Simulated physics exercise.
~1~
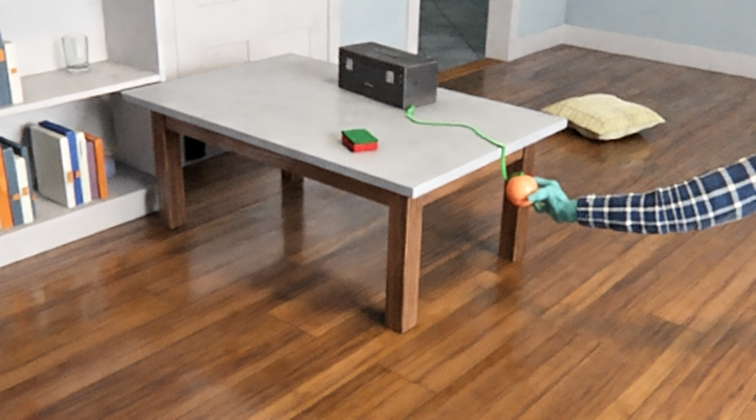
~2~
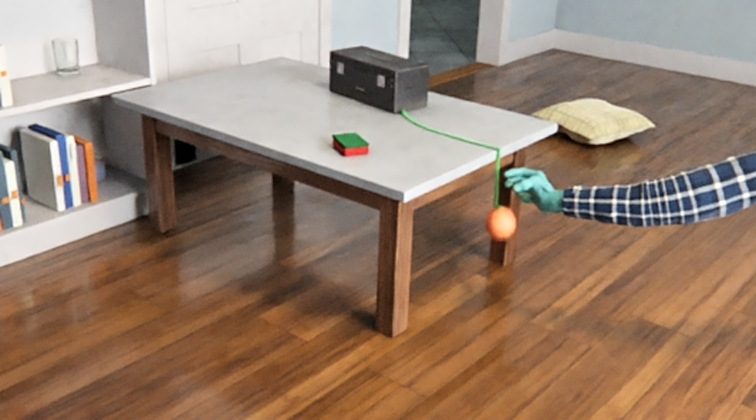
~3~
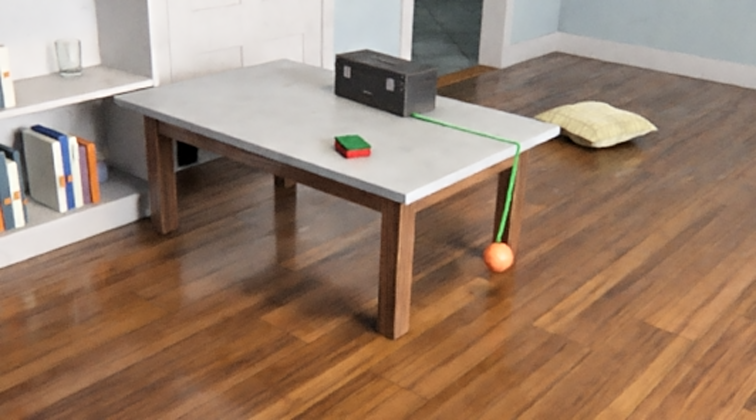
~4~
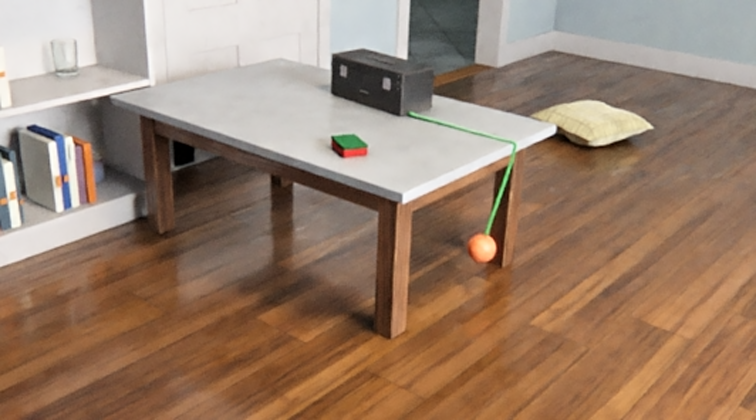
Orange released by a gloved hand dropping and swinging from a green ribbon tied to a black toolbox on a table.
